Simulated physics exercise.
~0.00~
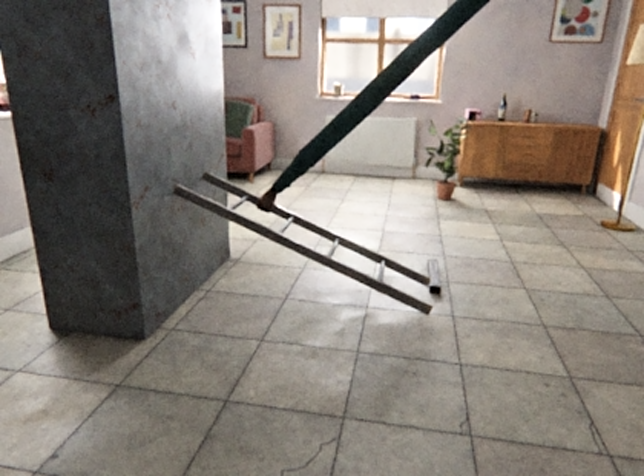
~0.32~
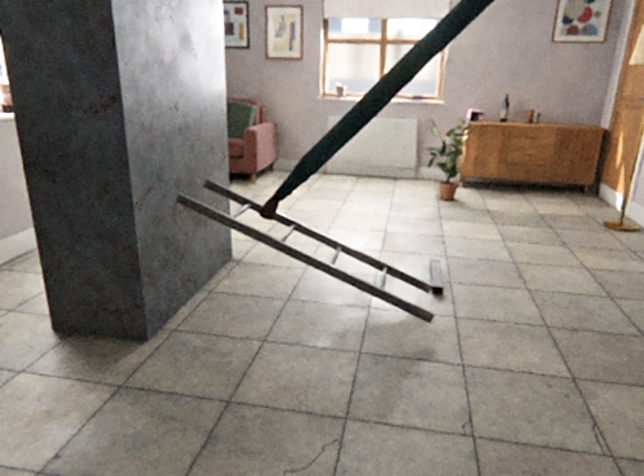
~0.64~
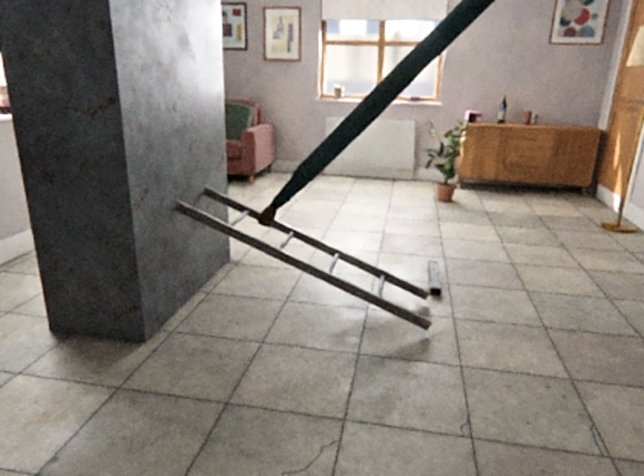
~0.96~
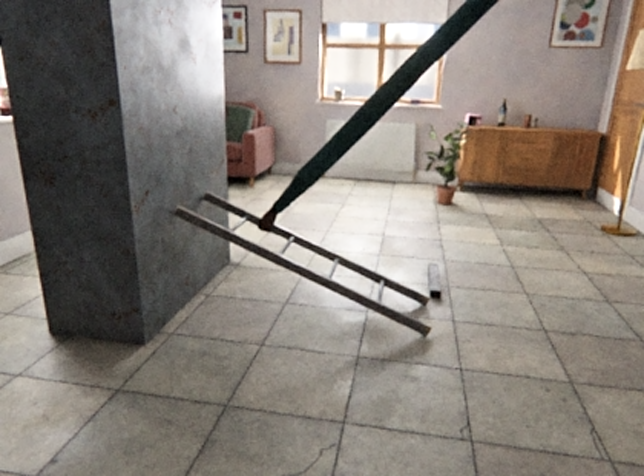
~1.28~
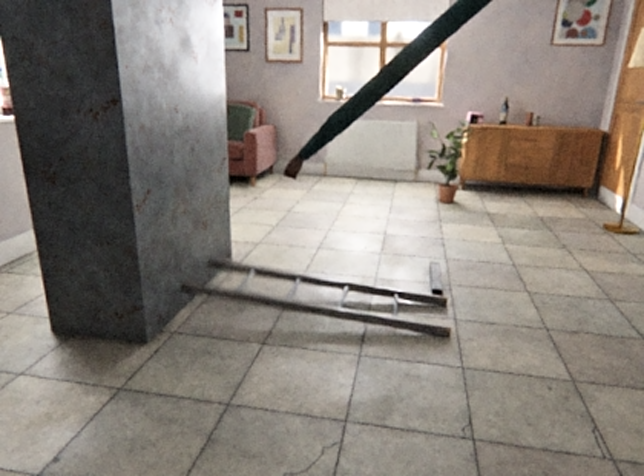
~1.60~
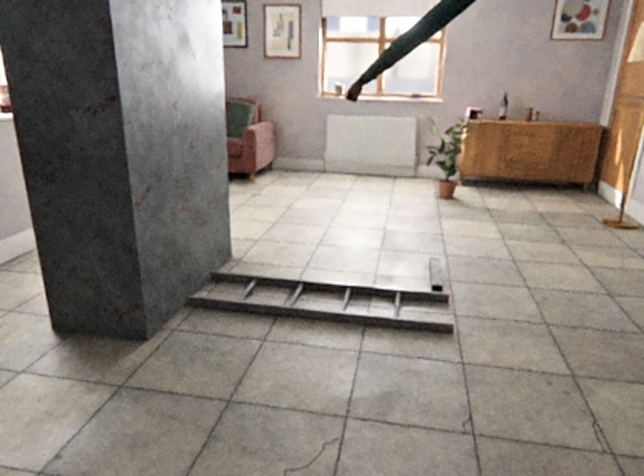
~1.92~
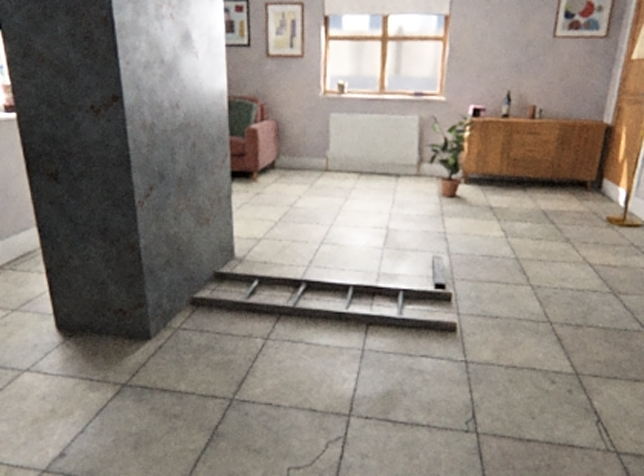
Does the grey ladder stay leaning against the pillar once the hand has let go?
No, the grey ladder slips down the pillar and ends up lying flat on the tiled floor.
